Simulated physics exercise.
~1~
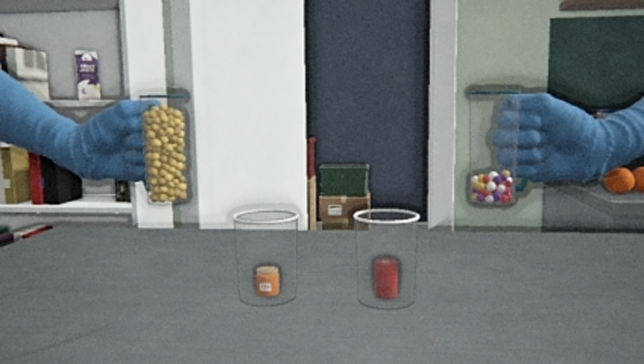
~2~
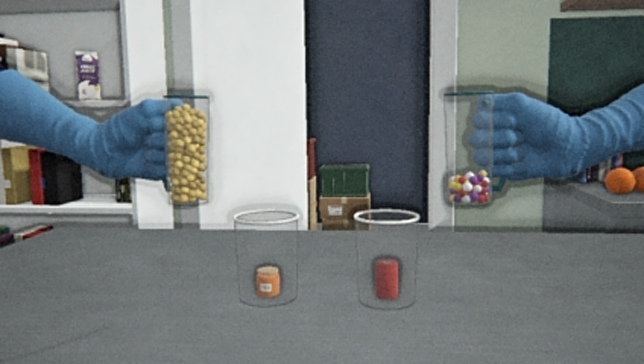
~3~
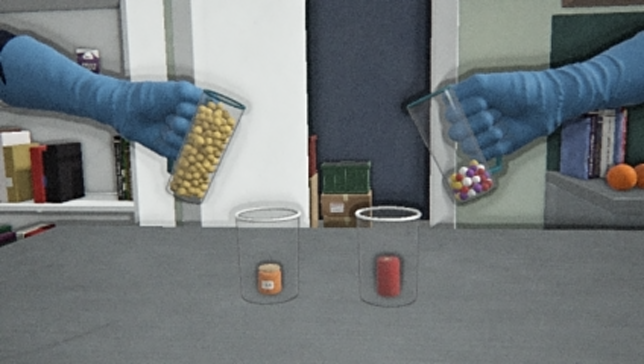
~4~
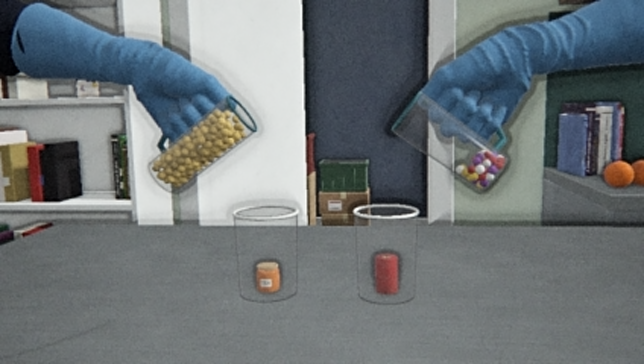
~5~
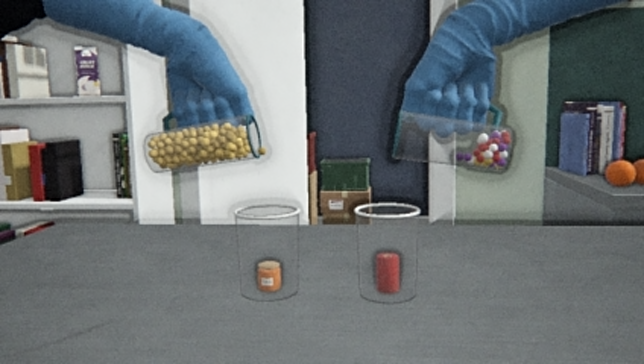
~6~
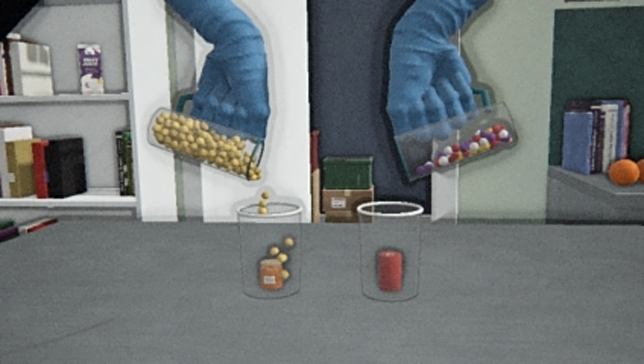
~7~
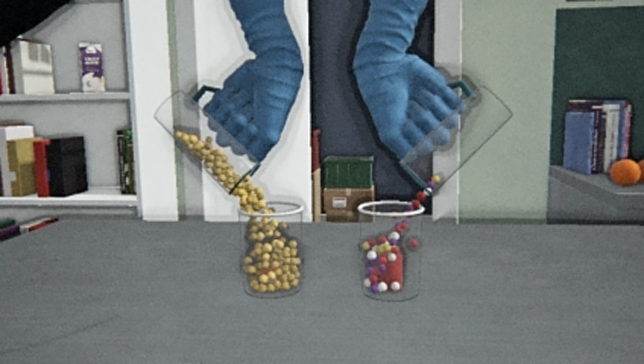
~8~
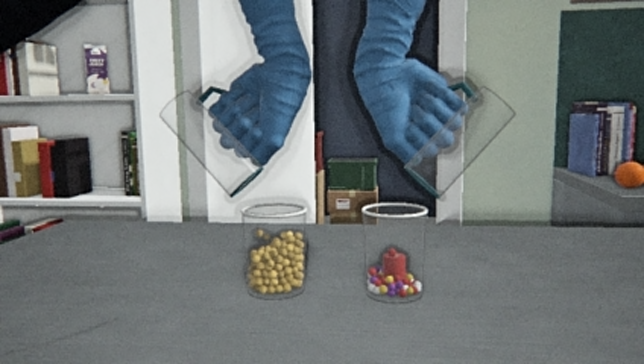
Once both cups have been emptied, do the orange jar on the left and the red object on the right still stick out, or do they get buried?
They end differently. The orange jar on the left gets buried under the yellowish balls, while the red object on the right still sticks out above the colourful ones.
To begin with, two blue-gloved hands hold up clear cups, the left one full of yellowish balls and the right one holding a small heap of mixed-colour balls, above two clear containers with a small orange jar and a red object inside. The hands move inward and tip the cups toward each other. Yellowish balls spill first, dropping around the orange jar. As the cups turn further over, colourful balls tumble into the right container too. Finally both cups are empty, the orange jar is buried under yellowish balls, and the red object still stands above a shallow colourful layer.
